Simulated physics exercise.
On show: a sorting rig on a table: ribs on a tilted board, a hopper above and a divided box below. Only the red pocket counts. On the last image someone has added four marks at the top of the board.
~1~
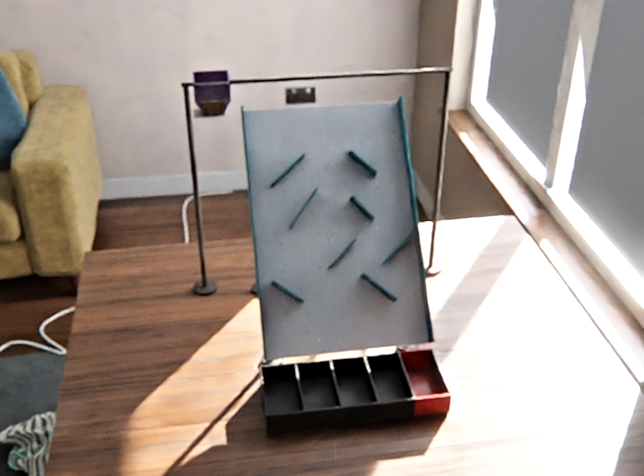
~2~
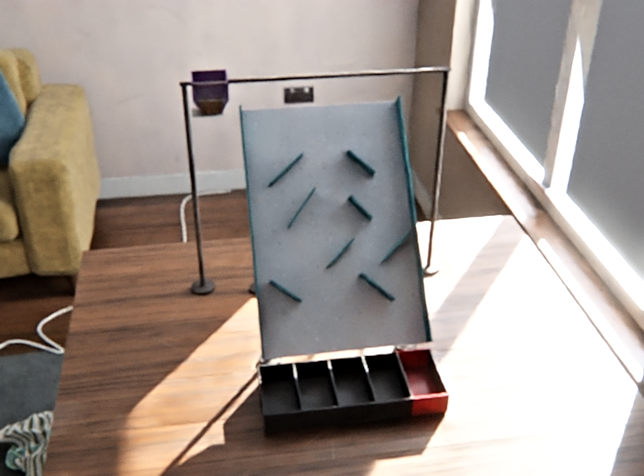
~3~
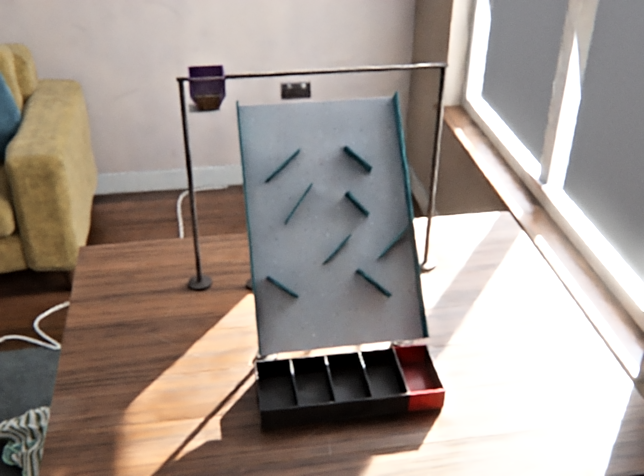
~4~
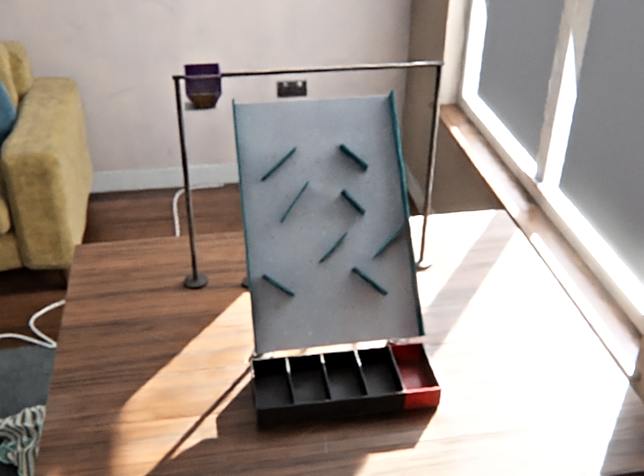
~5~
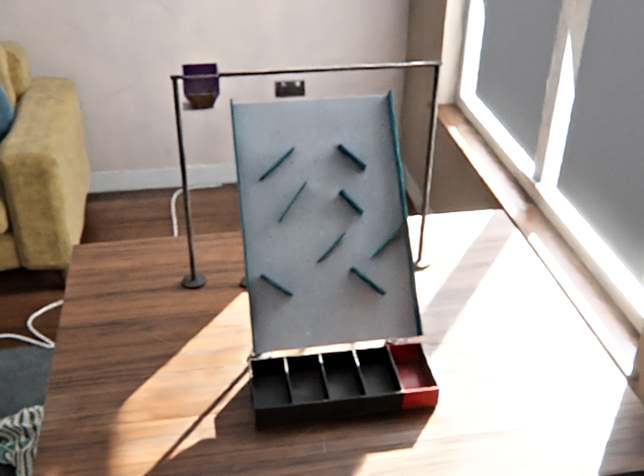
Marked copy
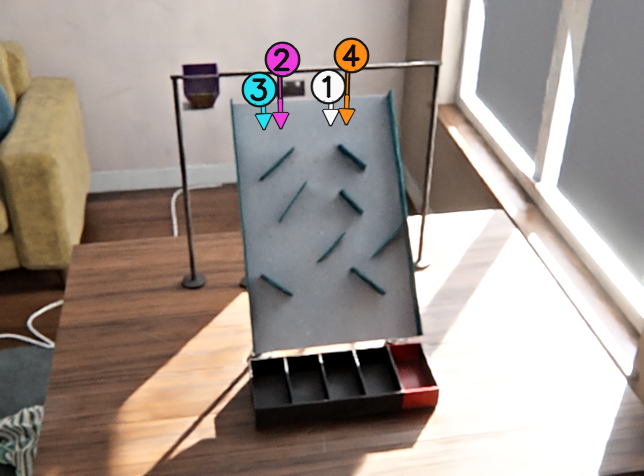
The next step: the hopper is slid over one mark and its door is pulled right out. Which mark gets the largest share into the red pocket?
4 works best here.
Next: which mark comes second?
Mark 1.
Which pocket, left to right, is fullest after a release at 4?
The fifth.
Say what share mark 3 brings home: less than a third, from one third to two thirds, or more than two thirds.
Less than a third.
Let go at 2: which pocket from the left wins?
The first.
On the marked copy, mark 1 meets the board at (330, 119); mark 2 meets the board at (280, 122); mark 3 meets the board at (263, 123); mark 4 meets the board at (346, 118).
With 1, about a quarter in the red pocket, about two thirds in other pockets, a small part outside the box.
With 2, a stray few in the red pocket, most in other pockets, a small part outside the box.
With 3, none in the red pocket, most in other pockets, a small part outside the box.
With 4, most in the red pocket, about a quarter in other pockets, a stray few held on the board.
